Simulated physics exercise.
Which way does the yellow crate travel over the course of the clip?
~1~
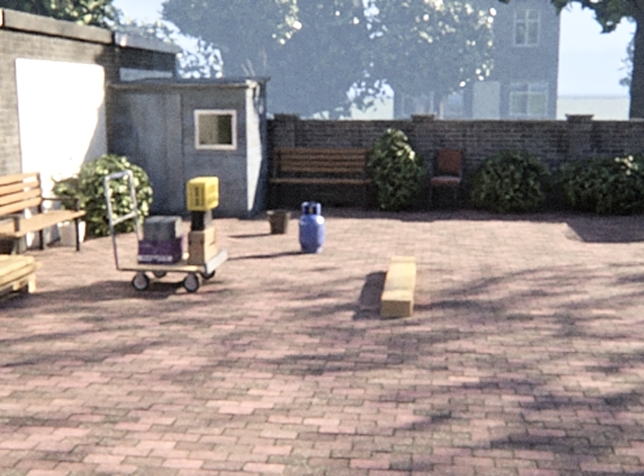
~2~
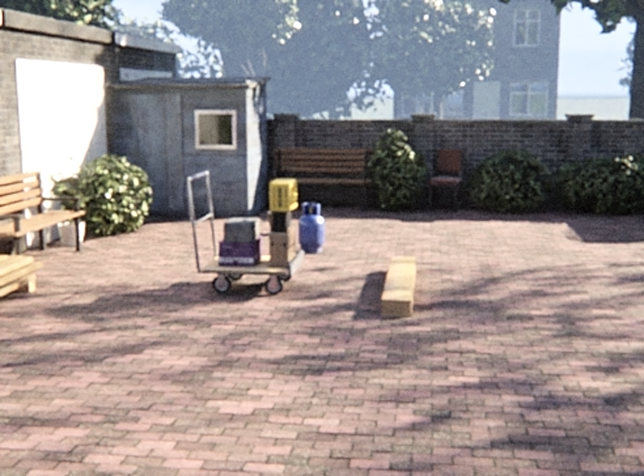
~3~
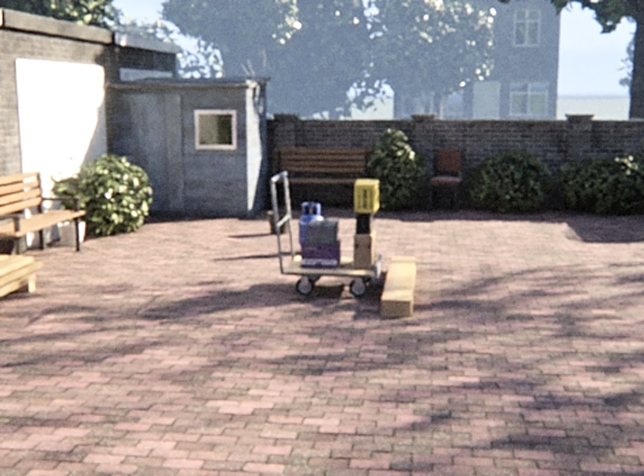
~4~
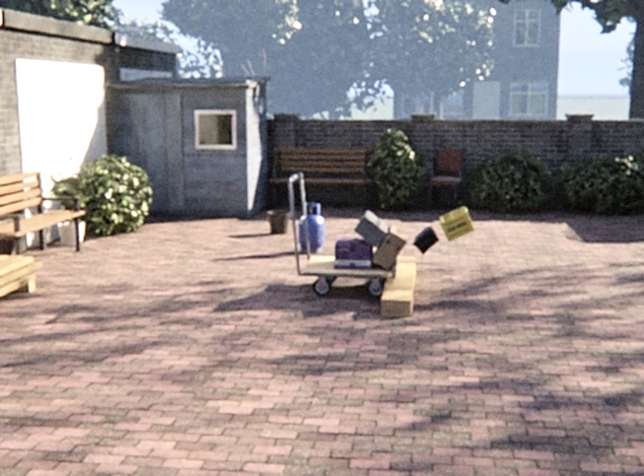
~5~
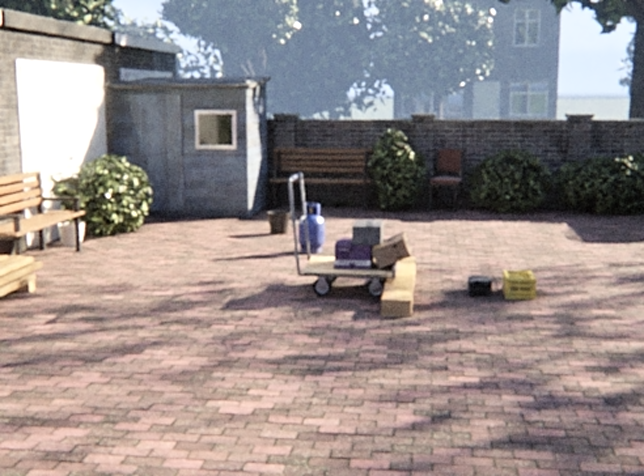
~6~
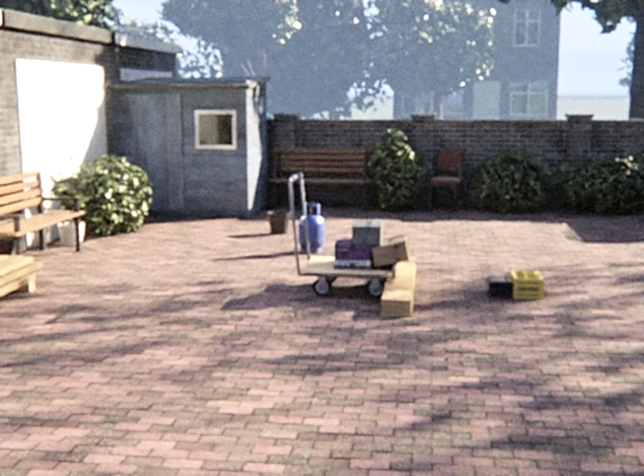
The yellow crate travels to the right, first riding on the trolley and then flying off past the low step onto the bricks.
